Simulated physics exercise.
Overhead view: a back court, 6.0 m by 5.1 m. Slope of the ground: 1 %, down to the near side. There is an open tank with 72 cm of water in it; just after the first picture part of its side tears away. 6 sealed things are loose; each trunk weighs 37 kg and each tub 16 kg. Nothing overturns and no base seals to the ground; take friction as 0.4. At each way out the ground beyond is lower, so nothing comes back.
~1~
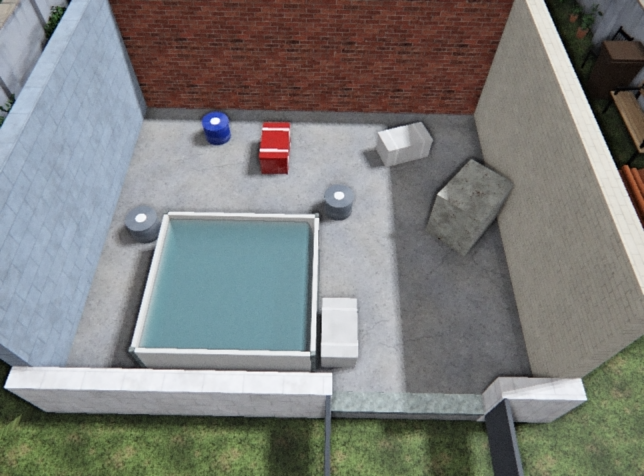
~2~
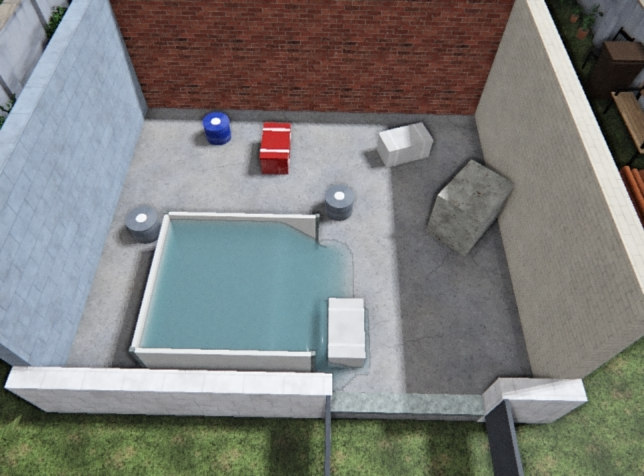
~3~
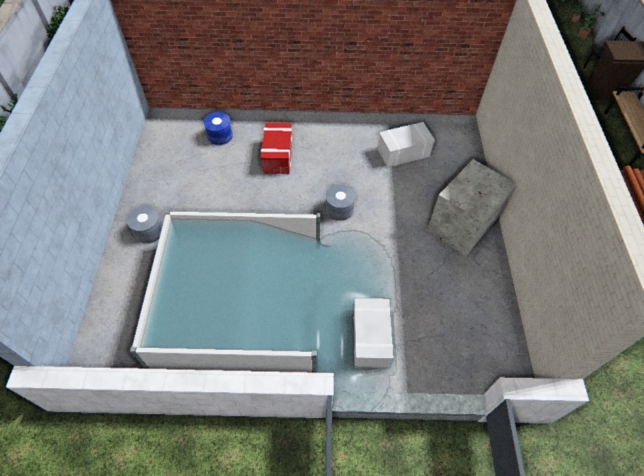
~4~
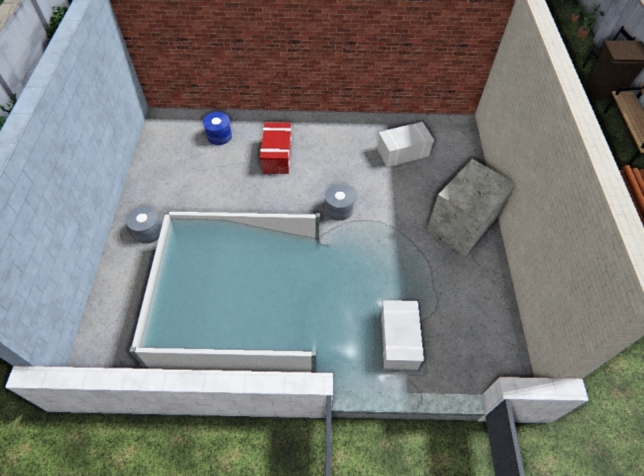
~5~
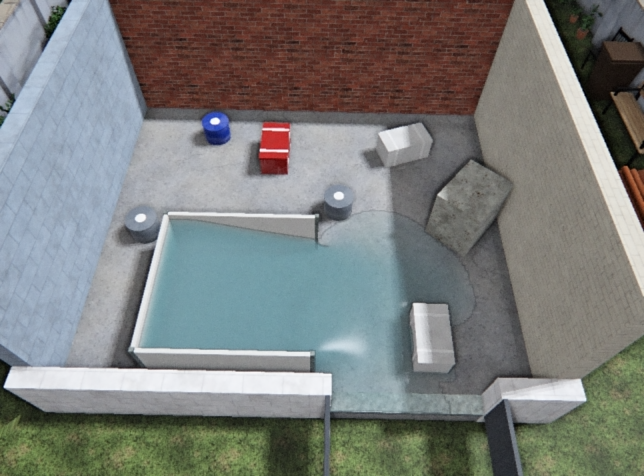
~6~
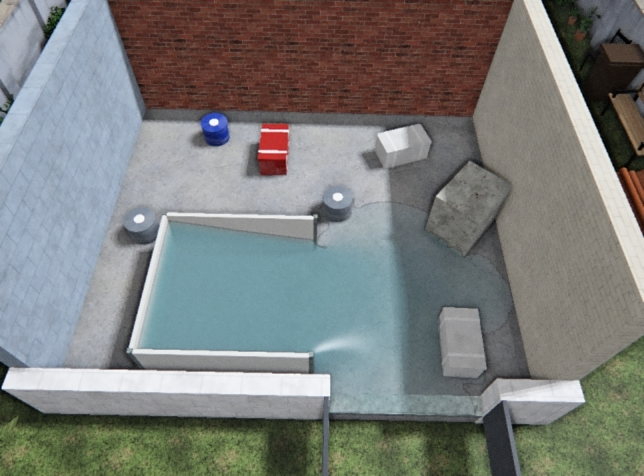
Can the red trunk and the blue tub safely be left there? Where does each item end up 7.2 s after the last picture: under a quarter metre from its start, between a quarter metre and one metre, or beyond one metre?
Red trunk: Under a quarter metre; blue tub: Under a quarter metre.
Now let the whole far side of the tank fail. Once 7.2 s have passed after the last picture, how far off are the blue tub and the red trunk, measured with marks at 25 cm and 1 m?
The blue tub is swept a long way; the red trunk is swept a long way.
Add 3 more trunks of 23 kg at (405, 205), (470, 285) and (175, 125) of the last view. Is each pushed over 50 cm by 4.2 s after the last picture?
Going one by one: Too far, too far, not far enough.
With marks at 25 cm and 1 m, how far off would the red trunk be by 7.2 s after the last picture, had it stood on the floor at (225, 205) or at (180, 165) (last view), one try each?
Outcomes in order: It sits still; it sits still.
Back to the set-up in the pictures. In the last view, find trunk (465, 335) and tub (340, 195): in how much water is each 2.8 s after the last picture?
Roughly 18 and 3 cm.
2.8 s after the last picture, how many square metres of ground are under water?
Wet area: Approx. 18 m2.
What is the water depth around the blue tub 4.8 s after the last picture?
I'd put it at about 4 cm.
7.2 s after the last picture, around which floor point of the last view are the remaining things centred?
Around (266, 169).
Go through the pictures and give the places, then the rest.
The red trunk at (275, 140) rests on the ground; the blue tub at (215, 121), on the bottom; water covers 3.8 m2; 0 of 6 have shifted, in the first picture.
The red trunk at (275, 140) rests on the ground; the blue tub at (216, 122), on the bottom; water covers 4.7 m2; 1 of 6 have shifted, in the second picture.
The red trunk at (277, 140) rests on the ground; the blue tub at (217, 121), on the bottom; water covers 6.1 m2; 1 of 6 have shifted, in the third picture.
The red trunk at (276, 140) rests on the ground; the blue tub at (216, 121) rests on the ground; 7.5 m2 under water; 1 of 6 have shifted, in the fourth picture.
The red trunk at (275, 140) rests on the ground; the blue tub at (215, 121) rests on the ground; 9.0 m2 under water; 1 of 6 have shifted, in the fifth picture.
The red trunk at (274, 141) rests on the ground; the blue tub at (214, 122) rests on the ground; water covers 10.4 m2; 1 of 6 have shifted, in the sixth picture.
Then, 0.9 s after the last picture the red trunk is near (274, 141), 0.0 m from its start, aground; the blue tub is near (214, 122), 0.0 m from its start, aground; 0 of 6 are out; 1 afloat.
Then, 2.8 s after the last picture the red trunk is near (274, 141), 0.0 m from its start, aground; the blue tub is near (214, 122), 0.0 m from its start, aground; 0 of 6 are out; 1 afloat.
Then, 4.8 s after the last picture the red trunk is near (270, 141), 0.1 m from its start, aground; the blue tub is near (214, 122), 0.0 m from its start, aground; 1 of 6 are out; 0 afloat.
Then, 7.2 s after the last picture the red trunk is near (270, 141), 0.1 m from its start, aground; the blue tub is near (207, 125), 0.1 m from its start, aground; 1 of 6 are out; 0 afloat.
